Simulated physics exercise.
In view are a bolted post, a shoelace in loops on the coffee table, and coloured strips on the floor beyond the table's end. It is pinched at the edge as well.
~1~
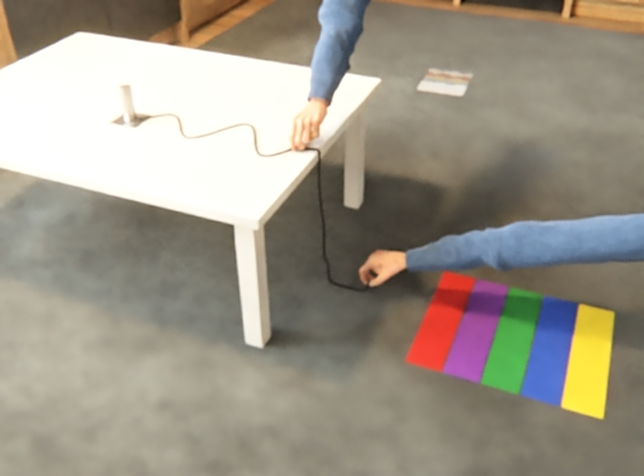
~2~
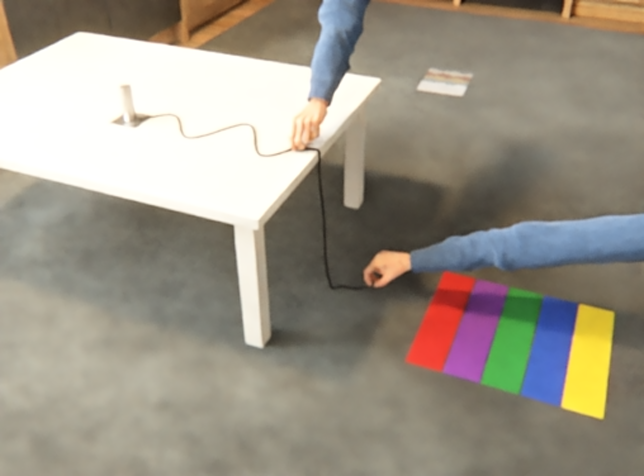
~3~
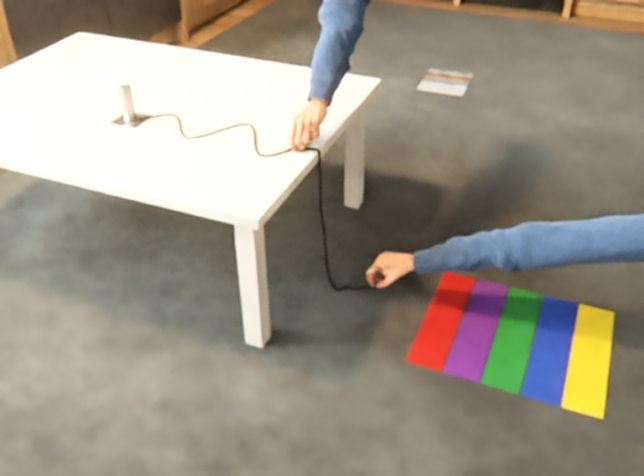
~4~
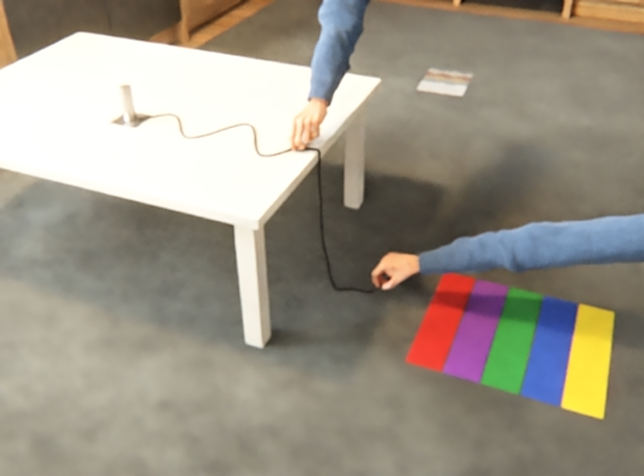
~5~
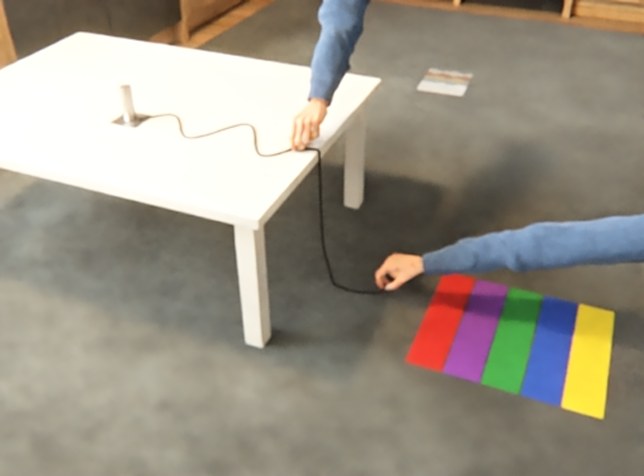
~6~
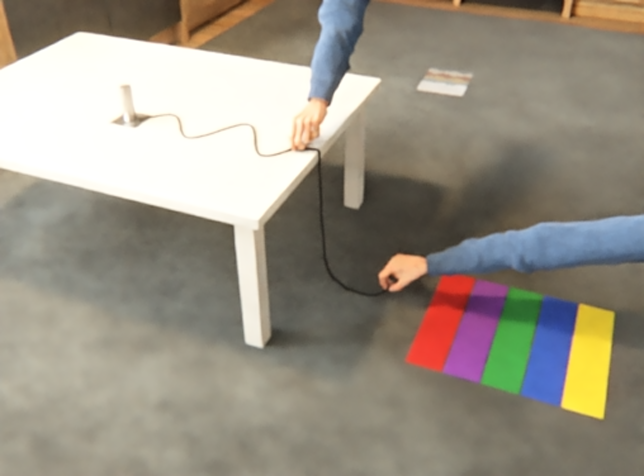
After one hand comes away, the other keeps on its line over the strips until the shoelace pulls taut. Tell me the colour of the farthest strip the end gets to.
The farthest it gets is yellow.
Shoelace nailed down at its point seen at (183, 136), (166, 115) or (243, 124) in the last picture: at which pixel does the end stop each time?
It comes to rest around (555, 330), (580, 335) and (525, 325) respectively.
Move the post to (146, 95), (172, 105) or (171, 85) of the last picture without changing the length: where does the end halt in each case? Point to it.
The three places are (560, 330), (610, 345) and (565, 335), in that order.
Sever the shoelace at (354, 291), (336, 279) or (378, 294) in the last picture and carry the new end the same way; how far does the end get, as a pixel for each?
Estimated positions in order: (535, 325); (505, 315); (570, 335).
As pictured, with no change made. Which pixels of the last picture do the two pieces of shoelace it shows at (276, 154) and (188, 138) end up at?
Point one: (357, 184); point two: (221, 136).
Early on, end near (531, 324); over green.
Midway, end near (569, 334); over blue.
At the end of the slack, end near (591, 340); over yellow. Over yellow.
